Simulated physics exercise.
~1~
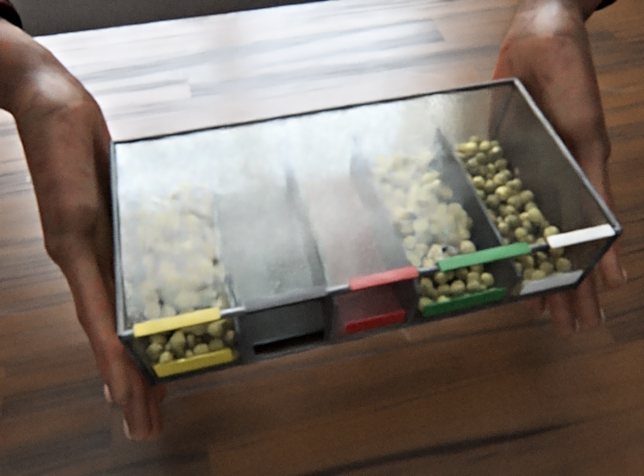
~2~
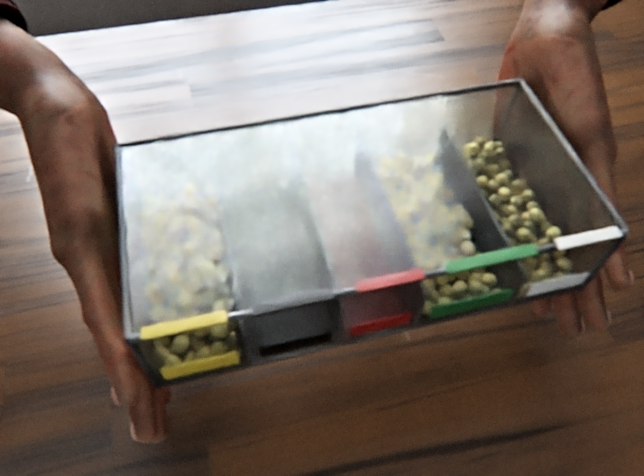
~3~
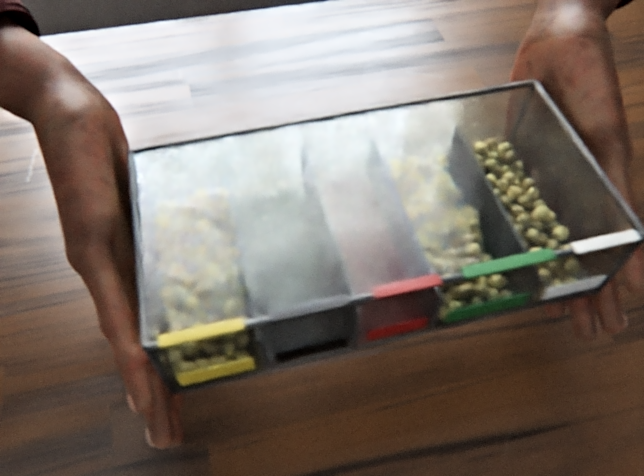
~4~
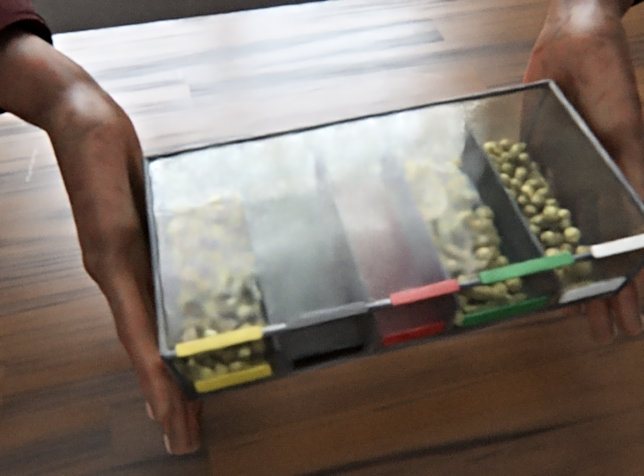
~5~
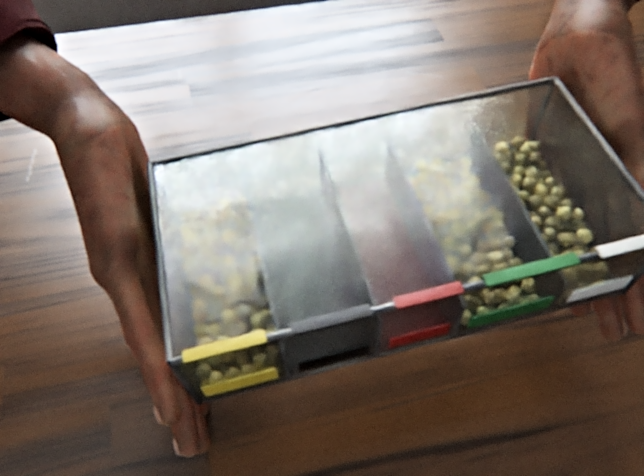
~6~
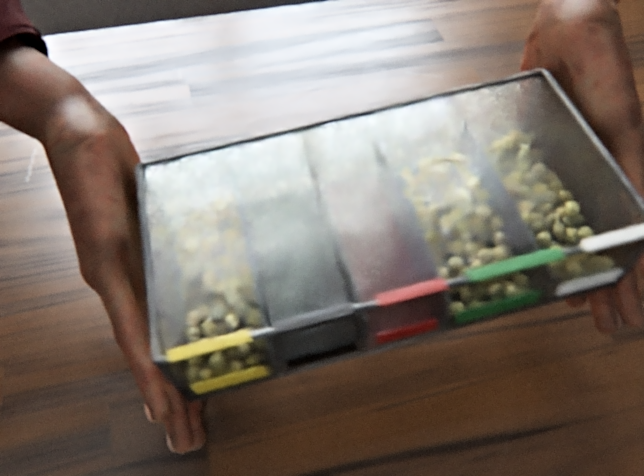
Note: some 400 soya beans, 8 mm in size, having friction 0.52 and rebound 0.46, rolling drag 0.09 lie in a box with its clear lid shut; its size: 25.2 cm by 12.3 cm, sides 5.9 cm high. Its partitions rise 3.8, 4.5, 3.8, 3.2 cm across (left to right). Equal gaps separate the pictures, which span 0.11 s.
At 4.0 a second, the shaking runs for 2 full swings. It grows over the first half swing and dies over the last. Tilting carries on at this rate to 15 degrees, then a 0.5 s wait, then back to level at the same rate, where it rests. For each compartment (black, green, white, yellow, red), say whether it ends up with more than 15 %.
My prediction: My guess for black: It misses the cut. My guess for green: It makes the cut. My guess for white: It makes the cut. My guess for yellow: It makes the cut. My guess for red: It misses the cut.
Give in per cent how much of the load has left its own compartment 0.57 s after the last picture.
My estimate is about 0 percent at that moment.
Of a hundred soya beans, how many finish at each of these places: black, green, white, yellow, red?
Final shares - black: 0 %, green: 30 %, white: 25 %, yellow: 45 %, red: 0 %.
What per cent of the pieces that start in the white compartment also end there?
About 100 %.
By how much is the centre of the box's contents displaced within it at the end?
Roughly 0.5 cm.
Then, 0.31 s after the last picture, tilt 15 degrees; green 30 %, white 25 %, yellow 45 %; middle of all pieces near (308, 232).
Then, 0.57 s after the last picture, tilt 15 degrees; green 30 %, white 25 %, yellow 45 %; middle of all pieces near (349, 240).
Then, 0.81 s after the last picture, tilt 3 degrees; green 30 %, white 25 %, yellow 45 %; middle of all pieces near (342, 242).
Then, 1.03 s after the last picture, tilt 0 degrees; green 30 %, white 25 %, yellow 45 %; middle of all pieces near (340, 243).
In the end, black 0 %, green 30 %, white 25 %, yellow 45 %, red 0 %.
